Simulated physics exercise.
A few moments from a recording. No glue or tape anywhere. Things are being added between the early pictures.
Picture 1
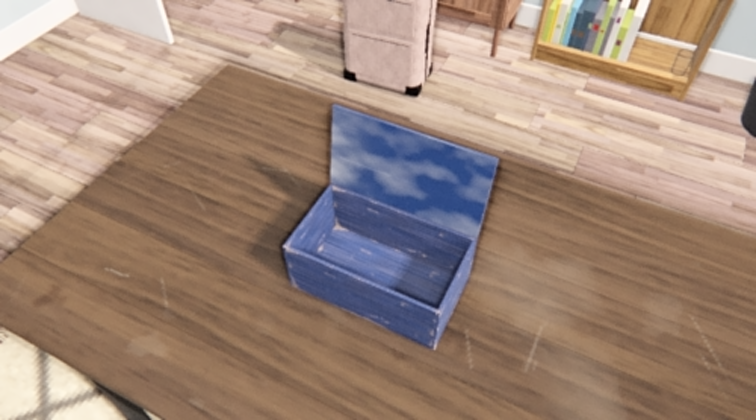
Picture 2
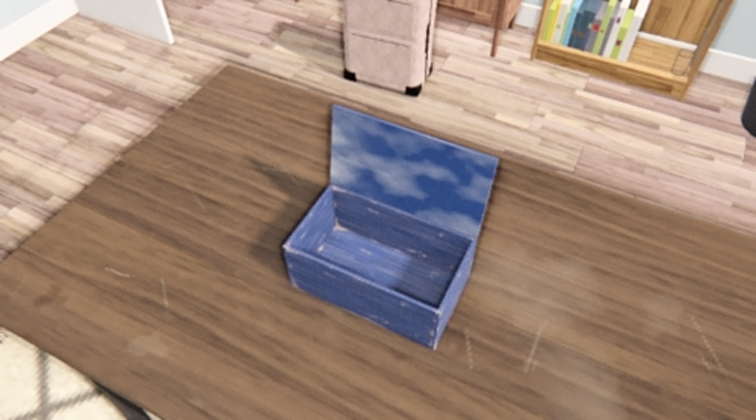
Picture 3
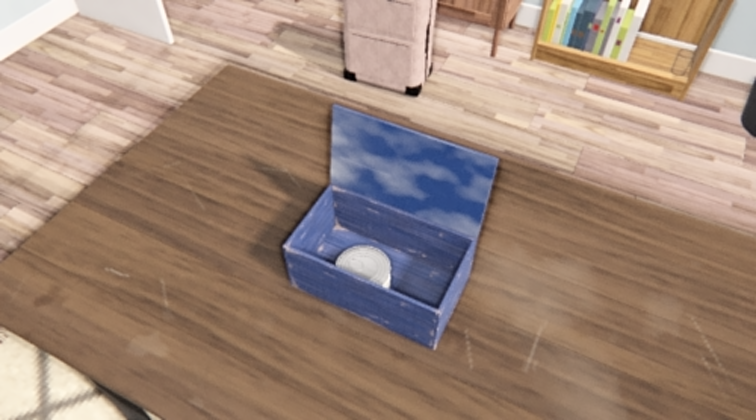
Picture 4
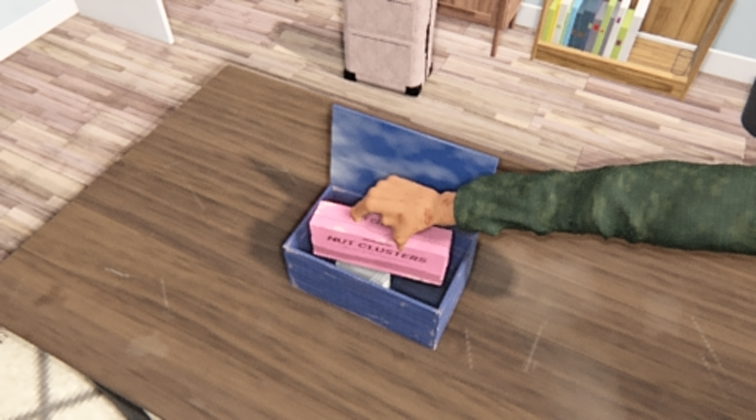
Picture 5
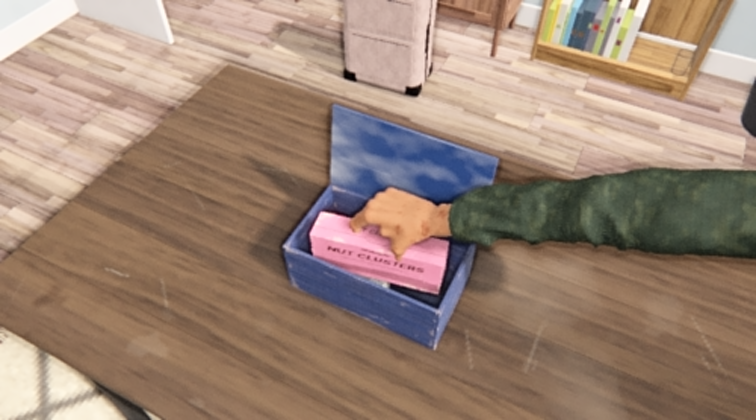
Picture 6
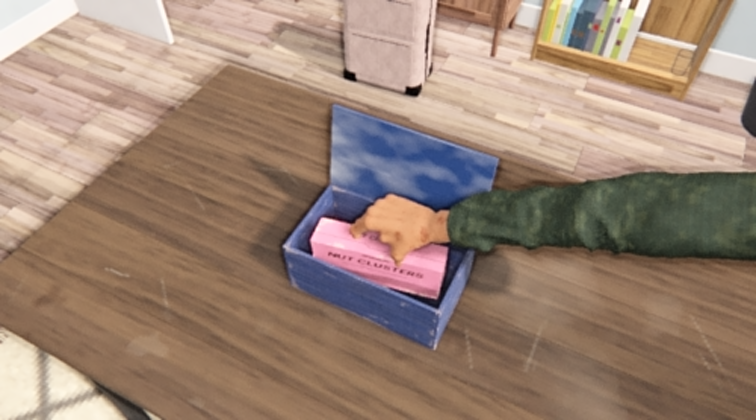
The clip shows an open blue box on a wooden surface, empty at first, then holding a round whitish object; a hand in a dark green sleeve then lowers a pink carton labelled "Nut Clusters" slightly farther into it.
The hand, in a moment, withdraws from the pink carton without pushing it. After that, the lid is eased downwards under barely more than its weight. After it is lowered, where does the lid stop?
It stops short of closing.
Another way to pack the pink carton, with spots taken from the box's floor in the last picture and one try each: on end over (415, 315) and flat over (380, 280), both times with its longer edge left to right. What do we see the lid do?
Try one: Lid stays raised; try two: Lid goes down.
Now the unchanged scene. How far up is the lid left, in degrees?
I'd put it at roughly 14°.
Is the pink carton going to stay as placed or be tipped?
By the end the pink carton has kept its angle.
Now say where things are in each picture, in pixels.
In the first picture, the last thing is not in view yet.
In the second picture, the last thing is not in view yet.
In the third picture, the last thing is not in view yet.
The fourth picture shows on its way; pink carton (381, 243).
The fifth picture shows on its way; pink carton (379, 253).
The sixth picture shows put in, still held; pink carton (379, 258).
Then, 1.40 s after the last picture, lid 75° above the rim.
Then, 1.70 s after the last picture, lid 44° above the rim.
At rest, lid 14° above the rim; both in place. Seen from the same camera at the end, pink carton near (380, 259).
